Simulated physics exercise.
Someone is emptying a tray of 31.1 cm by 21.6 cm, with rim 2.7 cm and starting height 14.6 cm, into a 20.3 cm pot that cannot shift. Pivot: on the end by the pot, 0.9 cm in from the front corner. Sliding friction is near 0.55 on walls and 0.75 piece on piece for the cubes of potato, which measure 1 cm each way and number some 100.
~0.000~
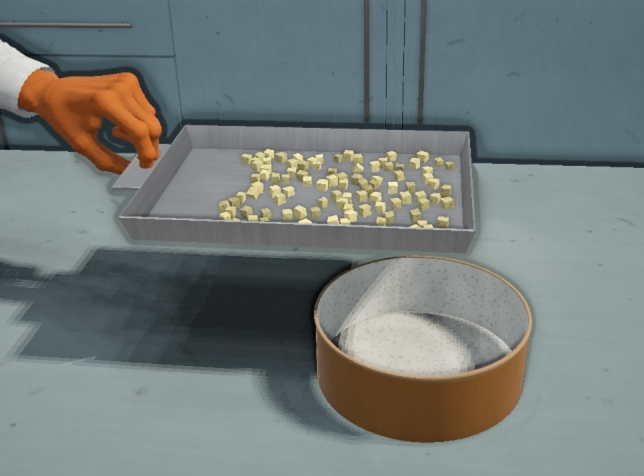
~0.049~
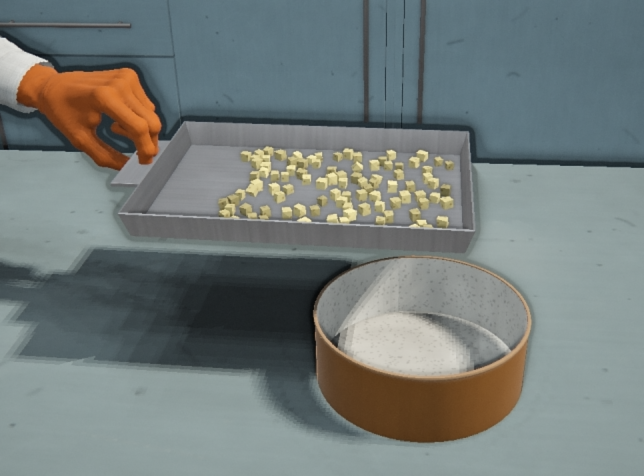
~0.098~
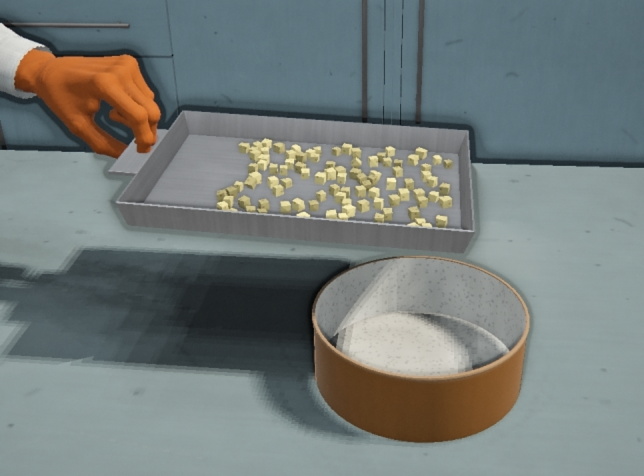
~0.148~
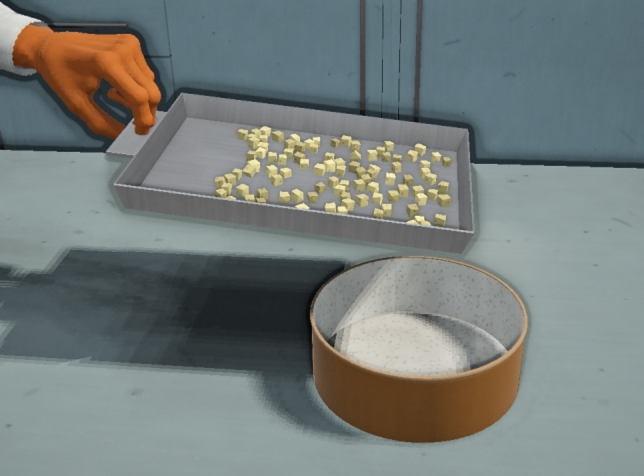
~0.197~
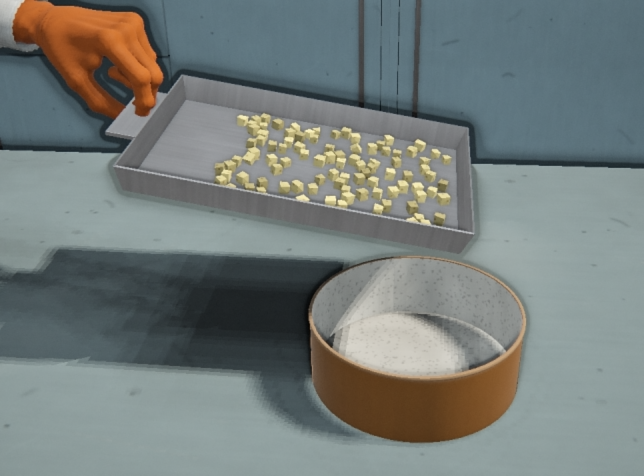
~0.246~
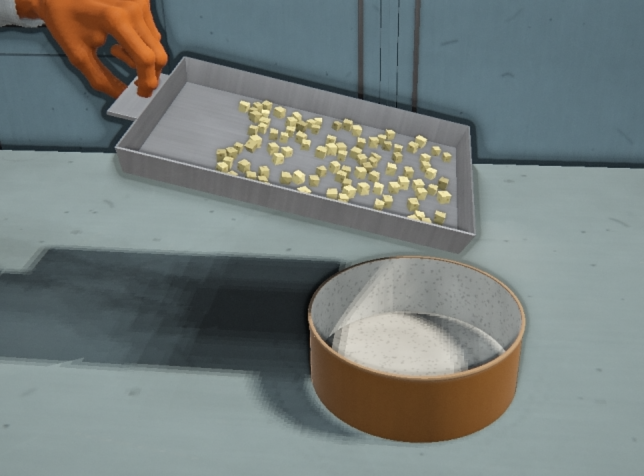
An orange hand lifted the left end of a gray tray scattered with small pale yellow cubes, slowly at first, then faster, slanting it down toward the right above a round brown pot.
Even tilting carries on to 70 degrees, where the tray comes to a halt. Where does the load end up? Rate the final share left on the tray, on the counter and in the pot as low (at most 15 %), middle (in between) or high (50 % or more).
Tray - high; counter - middle; pot - low.
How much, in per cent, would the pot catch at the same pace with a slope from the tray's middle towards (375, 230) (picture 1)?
Something like 20 per cent of the pieces.
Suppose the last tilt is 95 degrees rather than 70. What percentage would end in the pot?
It would be near 20 per cent.
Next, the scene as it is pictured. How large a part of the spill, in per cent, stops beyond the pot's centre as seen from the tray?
About 100 per cent.
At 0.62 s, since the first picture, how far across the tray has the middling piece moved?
2 cm.
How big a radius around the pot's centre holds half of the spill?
Close to 24 cm, give or take.
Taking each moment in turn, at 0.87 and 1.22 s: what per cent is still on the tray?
About 95, 70.
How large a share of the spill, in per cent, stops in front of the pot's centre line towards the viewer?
Some 50 per cent.
After 0.62 s, tilt 41 degrees; the tray holds 100 %, the pot 0 %.
After 0.87 s, tilt 59 degrees; the tray holds 95 %, the pot 0 %.
Then, at 1.22 s, tilt 70 degrees; the tray holds 70 %, the pot 0 %.
At rest (2.3 s), tray 70 %, counter 30 %, pot 0 %.
